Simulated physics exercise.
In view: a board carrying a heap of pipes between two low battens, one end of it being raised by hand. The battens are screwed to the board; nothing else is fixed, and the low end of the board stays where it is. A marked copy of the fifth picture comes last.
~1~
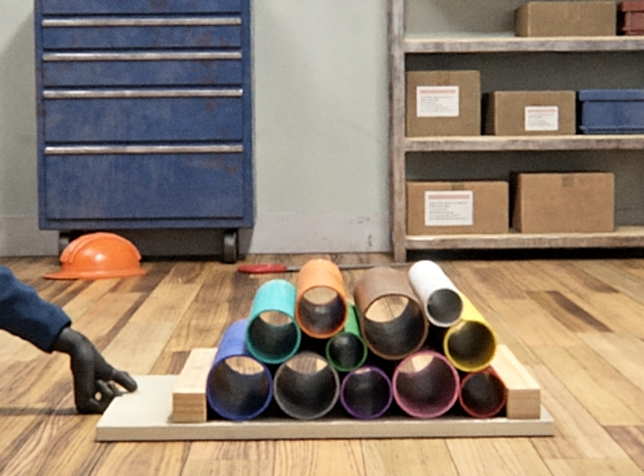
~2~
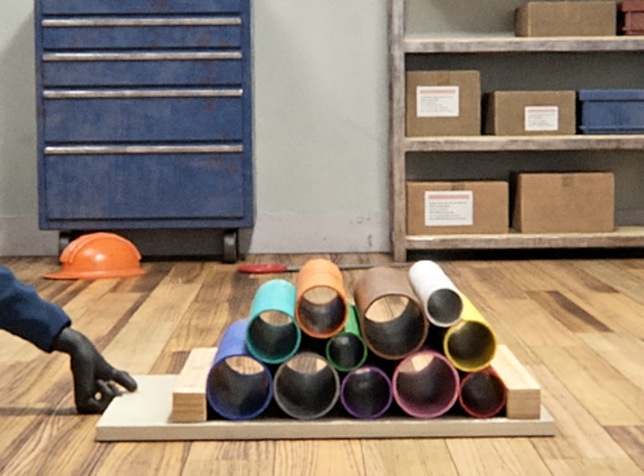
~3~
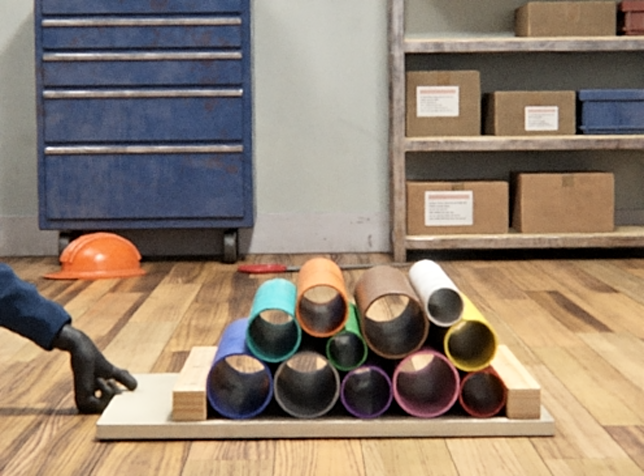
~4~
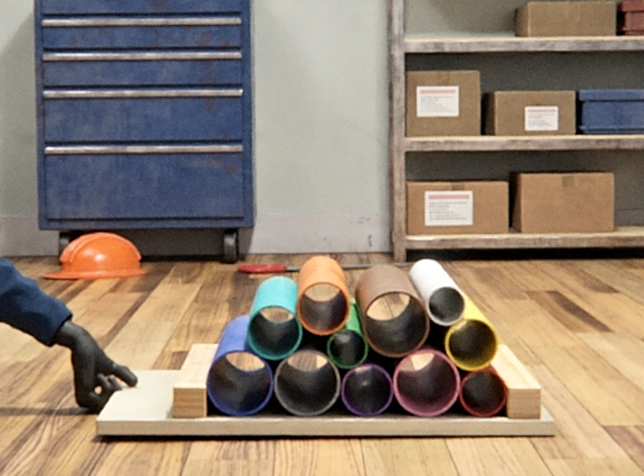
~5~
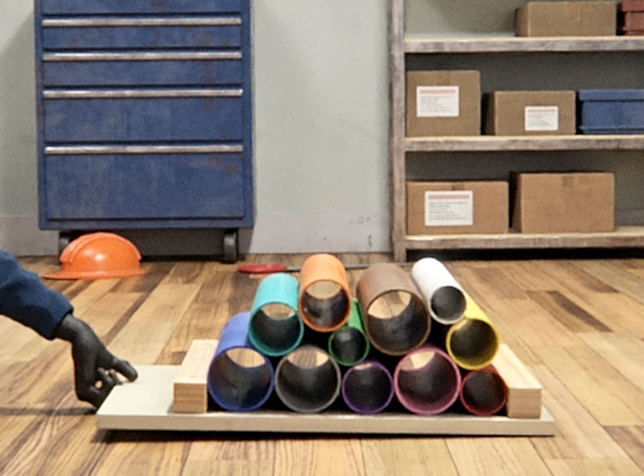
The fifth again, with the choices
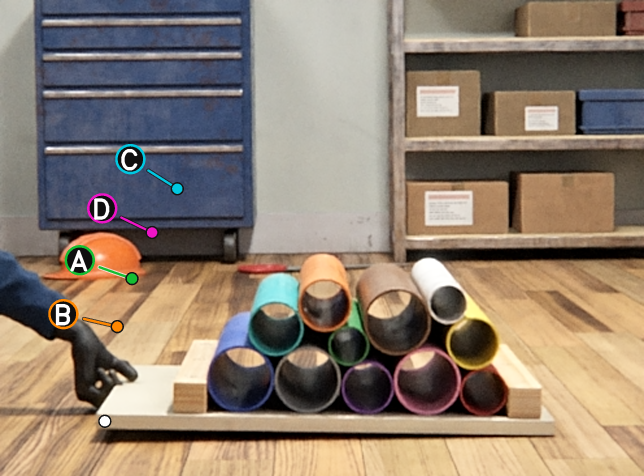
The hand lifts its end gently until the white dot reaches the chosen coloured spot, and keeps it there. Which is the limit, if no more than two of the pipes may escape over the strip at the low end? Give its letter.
At most to A.
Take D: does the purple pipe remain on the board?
Yes.
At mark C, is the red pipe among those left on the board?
The red pipe: Yes.
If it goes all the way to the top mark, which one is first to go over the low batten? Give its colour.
The yellow one.
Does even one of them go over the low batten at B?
Yes.
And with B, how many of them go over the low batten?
The count is two.
On the copy, A at (132, 279); B at (117, 327); C at (177, 189); D at (152, 232); the white dot at (105, 421).
On A. First, board at 14°.
Then, board at 20°.
Finally, board at 20°, two over the low batten (yellow, white).
By contrast, B two over the low batten (yellow, white); C six over the low batten; D five over the low batten.
